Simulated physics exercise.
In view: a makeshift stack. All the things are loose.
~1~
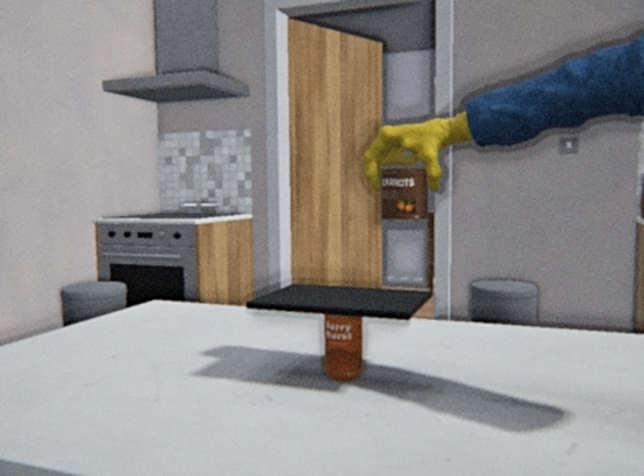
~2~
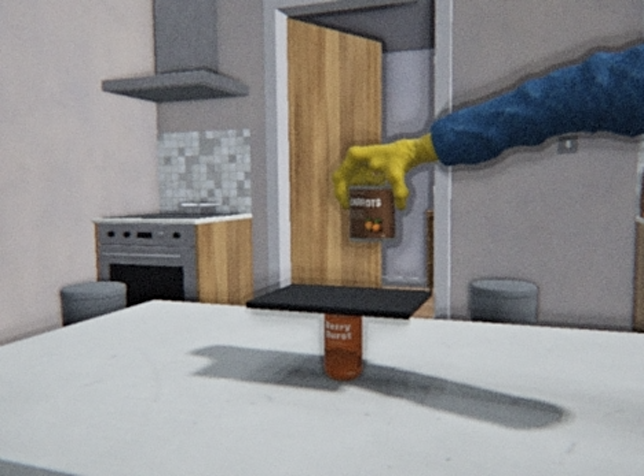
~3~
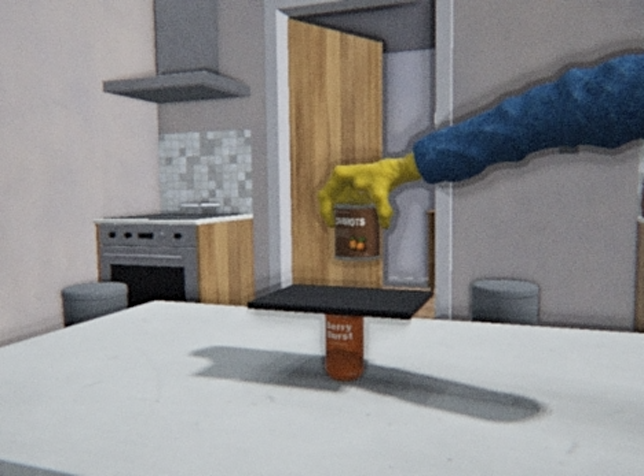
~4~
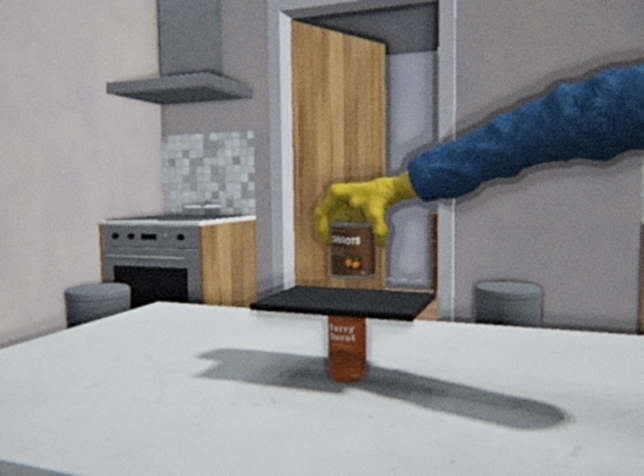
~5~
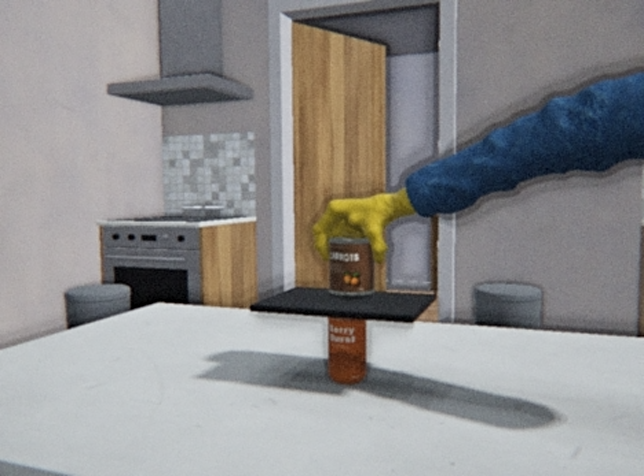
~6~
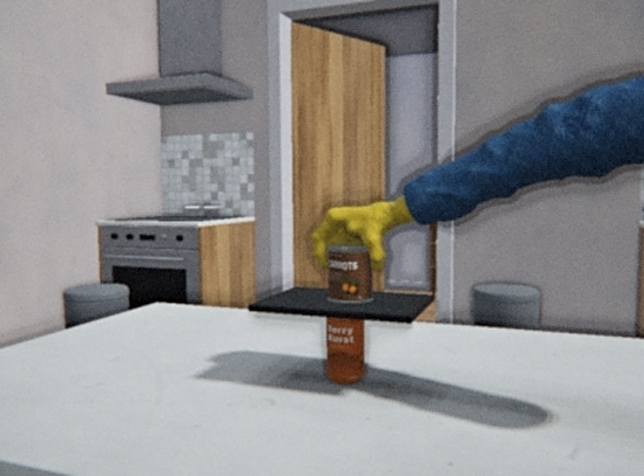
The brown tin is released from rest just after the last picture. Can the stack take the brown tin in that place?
Outcome: The stack holds.
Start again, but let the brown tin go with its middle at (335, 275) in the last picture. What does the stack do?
Then it keeps its balance.
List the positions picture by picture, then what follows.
In the first frame, on its way; brown tin (404, 194); black lid (343, 299).
In the second frame, on its way; brown tin (372, 213); black lid (342, 299).
In the third frame, on its way; brown tin (358, 231); black lid (344, 299).
In the fourth frame, on its way; brown tin (353, 249); black lid (346, 301).
In the fifth frame, on its way; brown tin (352, 265); black lid (346, 302).
In the sixth frame, set down, still held; brown tin (350, 273); black lid (345, 303).
Then, 0.20 s on from there, no change.
Then, 0.50 s on from there, brown tin resting near (350, 274).
In the end, all 3 unmoved. At the end, from the last picture's camera, brown tin near (350, 274). The stack stays up.
